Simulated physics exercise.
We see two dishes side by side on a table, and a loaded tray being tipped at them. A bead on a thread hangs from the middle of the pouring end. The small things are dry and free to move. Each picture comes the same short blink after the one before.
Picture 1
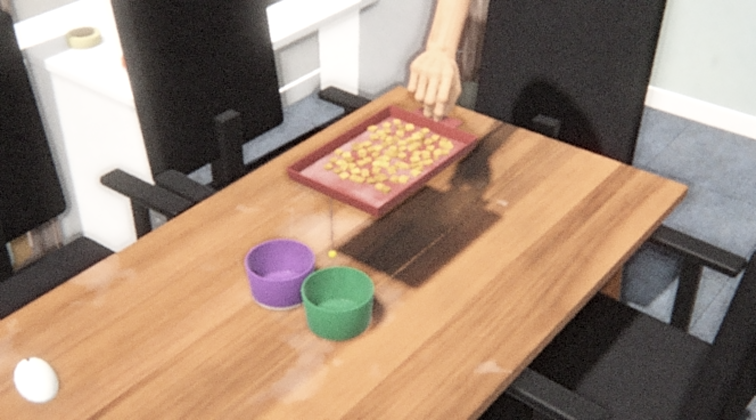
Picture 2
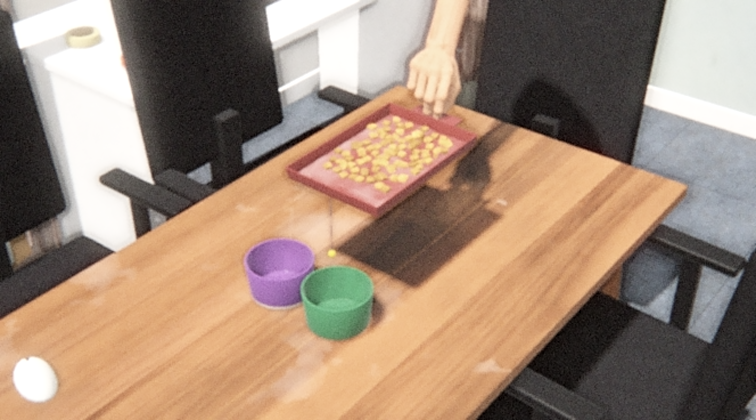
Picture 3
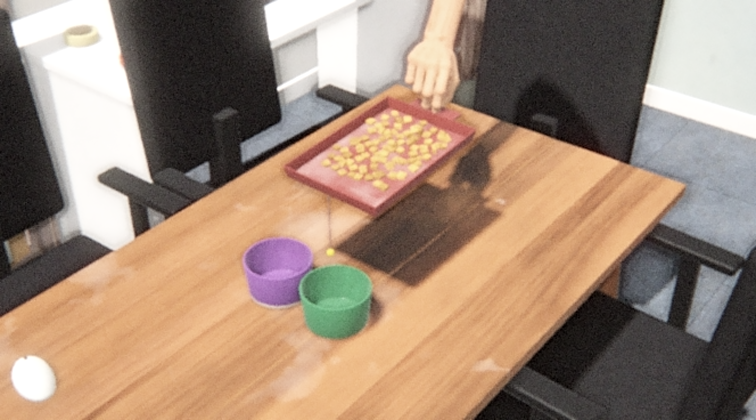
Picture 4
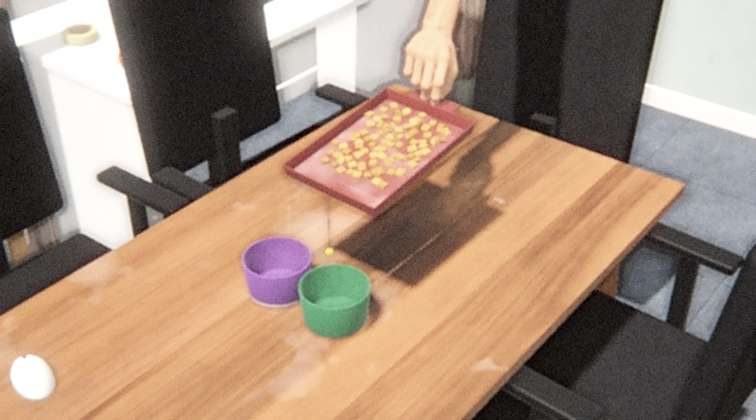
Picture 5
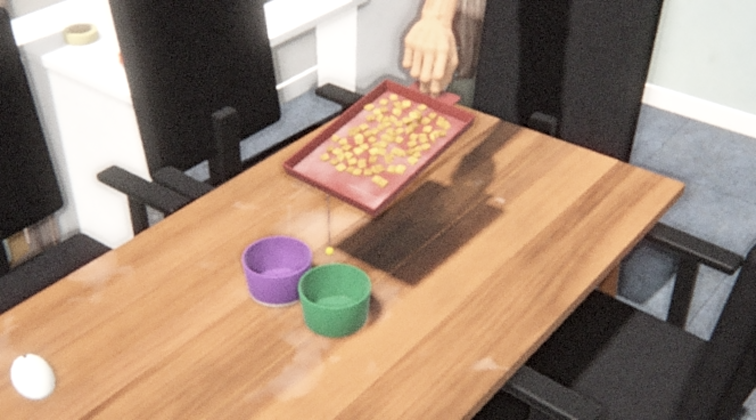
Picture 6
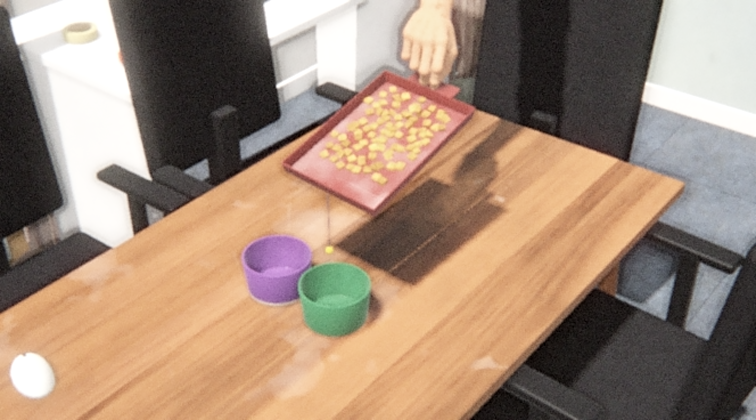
At a wooden table, a hand slowly tilts a red tray of small yellow pieces.
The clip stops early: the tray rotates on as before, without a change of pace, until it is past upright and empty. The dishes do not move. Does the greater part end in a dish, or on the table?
In the dishes lies the larger part of it.
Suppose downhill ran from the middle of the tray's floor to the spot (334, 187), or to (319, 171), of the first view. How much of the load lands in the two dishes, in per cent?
About 90 and 40 per cent.
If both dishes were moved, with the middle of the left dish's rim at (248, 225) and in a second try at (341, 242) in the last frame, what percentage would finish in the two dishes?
Roughly 0 per cent, and 10 per cent.
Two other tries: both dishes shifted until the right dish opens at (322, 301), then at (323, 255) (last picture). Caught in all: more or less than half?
In turn: Below a half; below a half.
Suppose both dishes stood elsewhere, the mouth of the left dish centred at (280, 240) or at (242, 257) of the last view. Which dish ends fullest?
One: The dish on the right. Two: The right dish.
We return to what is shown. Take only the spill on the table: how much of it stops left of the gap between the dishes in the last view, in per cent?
About 10 per cent.
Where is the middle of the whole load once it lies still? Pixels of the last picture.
At about (343, 315).
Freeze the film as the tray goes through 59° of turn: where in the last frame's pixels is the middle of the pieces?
Near (358, 183).
Soon after the last picture, tray tipped steeply; nearly all on the tray; a stray few in the air.
A little later, tray tipped right over; most on the tray; a small part in the right dish; a stray few outside both; a small part in the air.
Later still, tray tipped past a quarter turn; most in the right dish; a stray few in the left dish; about a quarter outside both.
At rest, tray tipped past a quarter turn; most in the right dish; a stray few in the left dish; about a quarter outside both.
